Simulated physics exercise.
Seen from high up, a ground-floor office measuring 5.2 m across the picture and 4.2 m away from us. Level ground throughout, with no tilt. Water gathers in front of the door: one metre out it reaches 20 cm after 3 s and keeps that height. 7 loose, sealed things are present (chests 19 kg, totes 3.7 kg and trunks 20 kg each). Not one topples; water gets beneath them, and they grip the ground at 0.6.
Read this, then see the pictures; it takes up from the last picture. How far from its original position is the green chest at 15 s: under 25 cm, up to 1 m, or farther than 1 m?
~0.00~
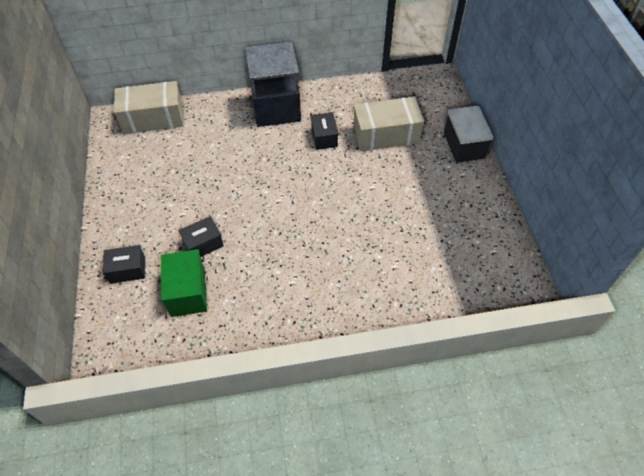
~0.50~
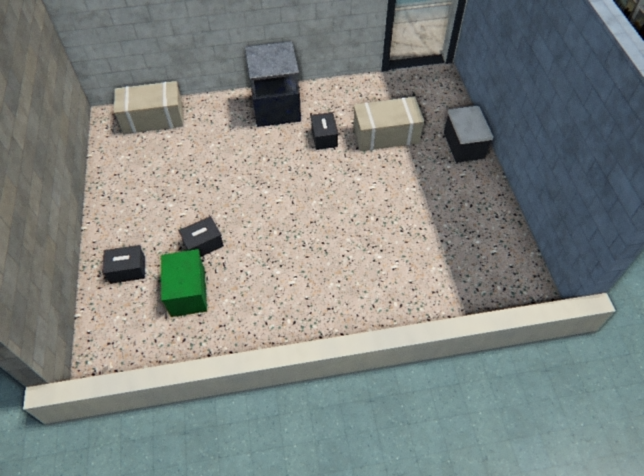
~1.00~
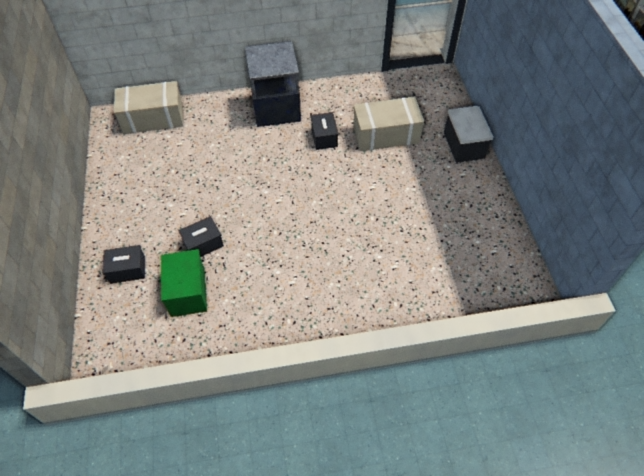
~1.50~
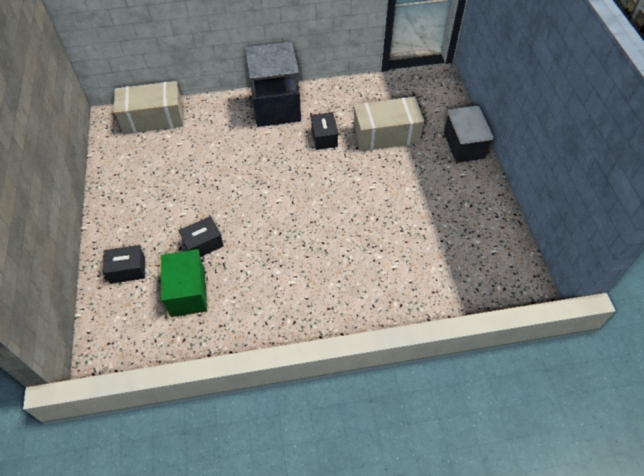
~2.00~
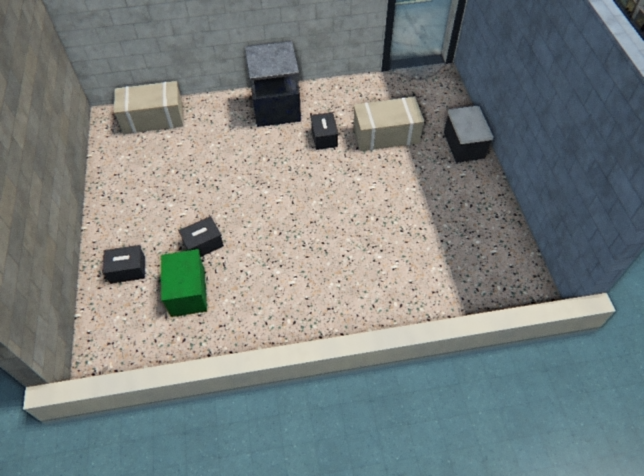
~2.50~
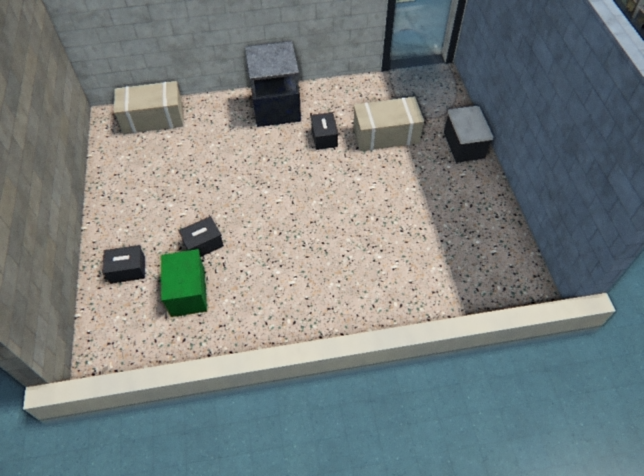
Under 25 cm.
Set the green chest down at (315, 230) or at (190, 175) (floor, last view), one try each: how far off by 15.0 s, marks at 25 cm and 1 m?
Results in order: It remains near its start; it remains near its start.
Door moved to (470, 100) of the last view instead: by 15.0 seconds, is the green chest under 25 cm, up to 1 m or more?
Well, the green chest sits tight in that setup.
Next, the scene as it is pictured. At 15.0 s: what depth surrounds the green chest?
Around 6 cm.
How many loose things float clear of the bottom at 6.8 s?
Count: 0.
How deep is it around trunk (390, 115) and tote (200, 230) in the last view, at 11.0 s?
I'd estimate 4 cm for the first and 3 cm for the second.
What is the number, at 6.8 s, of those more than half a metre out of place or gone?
At that moment it comes to 3.
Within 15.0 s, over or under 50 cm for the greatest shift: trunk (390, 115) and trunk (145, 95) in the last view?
In turn: Past it, under.
After 3.5 s the green chest is near (180, 274), 0.0 m from its start, aground; 0 afloat.
After 6.8 s the green chest is near (180, 274), 0.0 m from its start, aground; 0 afloat.
After 11.0 s the green chest is near (180, 274), 0.0 m from its start, aground; 0 afloat.
After 15.0 s the green chest is near (177, 275), 0.0 m from its start, aground; 5 afloat.
